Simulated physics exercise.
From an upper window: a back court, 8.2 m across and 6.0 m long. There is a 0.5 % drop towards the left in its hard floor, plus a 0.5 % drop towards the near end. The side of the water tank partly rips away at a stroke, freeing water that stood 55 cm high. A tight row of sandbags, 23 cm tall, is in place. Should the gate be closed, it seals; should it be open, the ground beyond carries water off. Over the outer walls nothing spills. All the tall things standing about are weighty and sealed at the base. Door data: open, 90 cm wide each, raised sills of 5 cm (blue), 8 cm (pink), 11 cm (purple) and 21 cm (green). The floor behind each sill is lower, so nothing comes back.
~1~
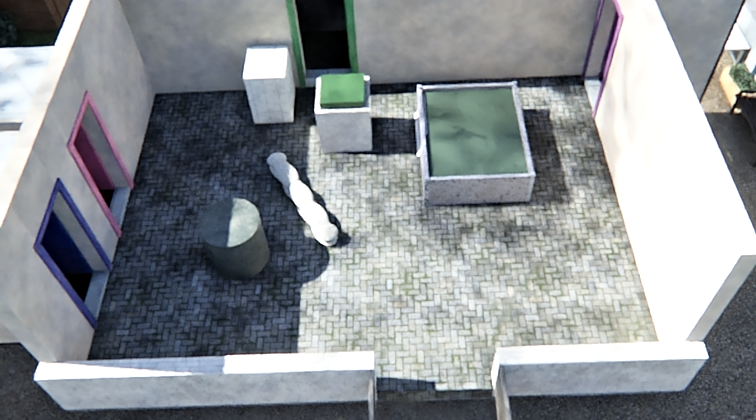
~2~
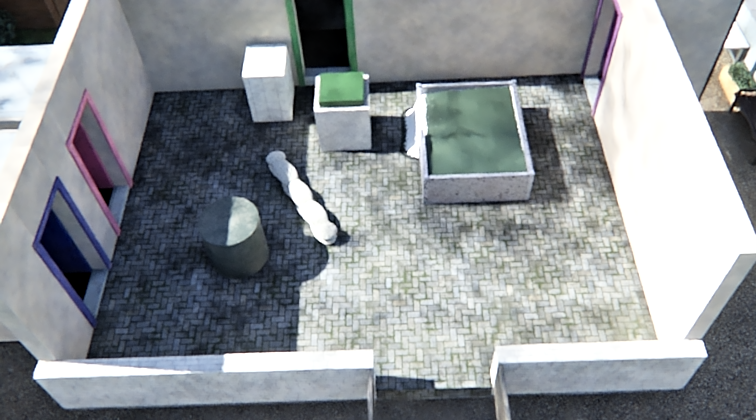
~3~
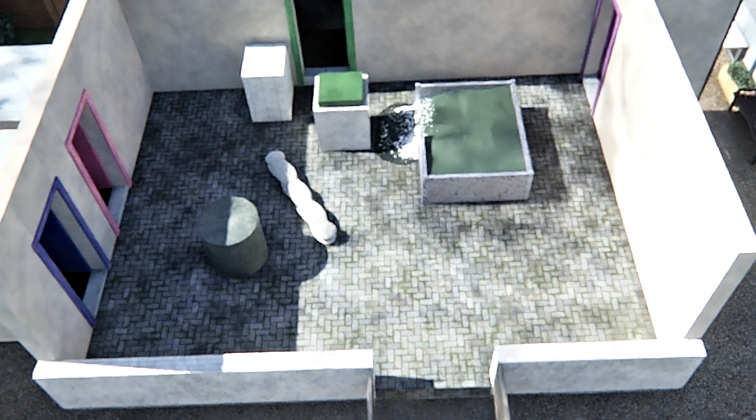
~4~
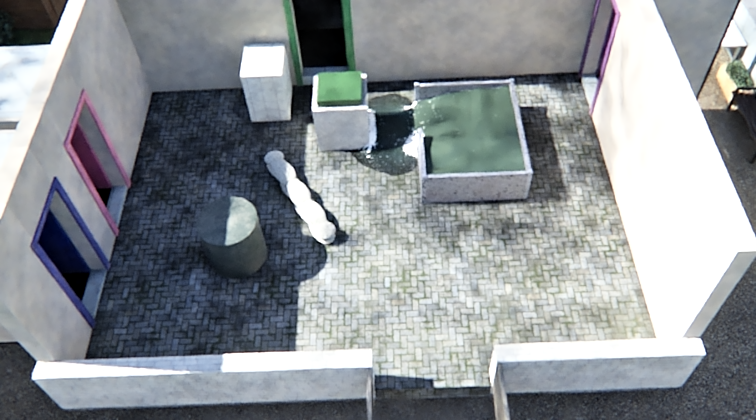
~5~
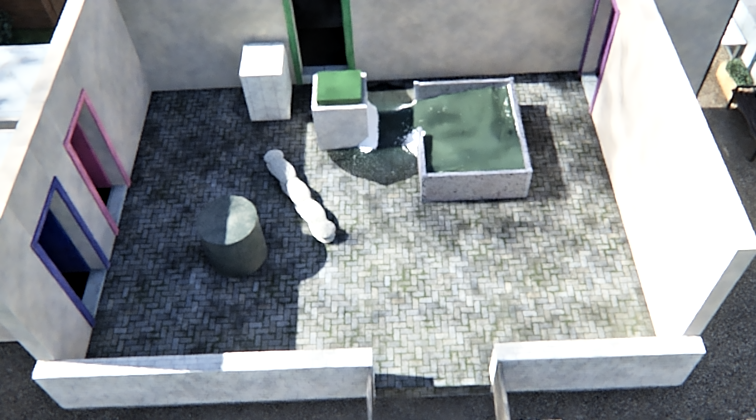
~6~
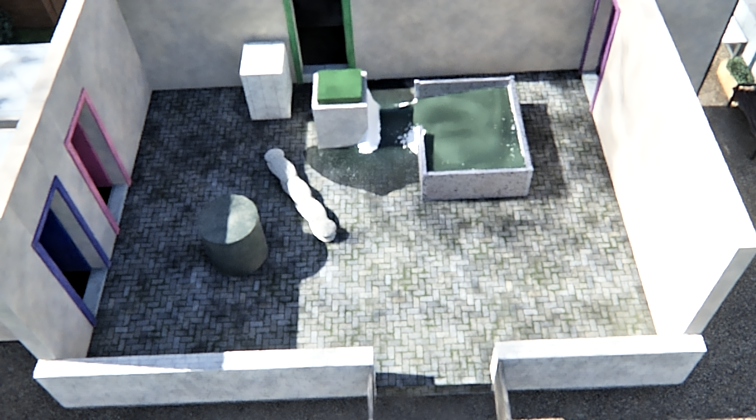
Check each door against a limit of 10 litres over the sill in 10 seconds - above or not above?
My prediction: The blue door will most likely respect the limit, the pink door will most likely respect the limit, the purple door will most likely respect the limit, the green door will most likely respect the limit.
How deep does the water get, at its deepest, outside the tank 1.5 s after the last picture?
Depth: Approx. 32 cm.
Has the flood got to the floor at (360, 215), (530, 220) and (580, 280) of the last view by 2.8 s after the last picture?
Well, the first is drenched, the next untouched by it, the last untouched by it.
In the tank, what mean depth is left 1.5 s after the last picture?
Depth, averaged: Around 29 centimetres.
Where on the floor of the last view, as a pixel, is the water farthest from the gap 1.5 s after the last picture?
That would be close to (189, 95).
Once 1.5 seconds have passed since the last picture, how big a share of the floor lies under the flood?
Covered: Roughly 20 %.
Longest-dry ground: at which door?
Last: Blue.
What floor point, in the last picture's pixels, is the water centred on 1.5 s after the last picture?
I'd say somewhere around (418, 143).
Then, 0.7 s after the last picture water covers 10 % of the floor and is deepest (43 cm) near (370, 127); blue door not reached, pink door not reached, purple door not reached, green door 19 cm at the sill, 0 L in.
Then, 1.5 s after the last picture water covers 20 % of the floor and is deepest (32 cm) near (370, 127); blue door not reached, pink door not reached, purple door not reached, green door 17 cm at the sill, 1 L in.
Then, 2.8 s after the last picture water covers 35 % of the floor and is deepest (22 cm) near (370, 134); blue door not reached, pink door not reached, purple door 12 cm at the sill, 0 L in, green door 15 cm at the sill, 3 L in.
Then, 5.3 s after the last picture water covers 60 % of the floor and is deepest (15 cm) near (370, 134); blue door not reached, pink door 4 cm at the sill, 0 L in, purple door 8 cm at the sill, 1 L in, green door 10 cm at the sill, 3 L in.
Then, 9.3 s after the last picture water covers 85 % of the floor and is deepest (10 cm) near (558, 363); blue door 3 cm at the sill, 0 L in, pink door 3 cm at the sill, 0 L in, purple door 4 cm at the sill, 1 L in, green door 6 cm at the sill, 3 L in.
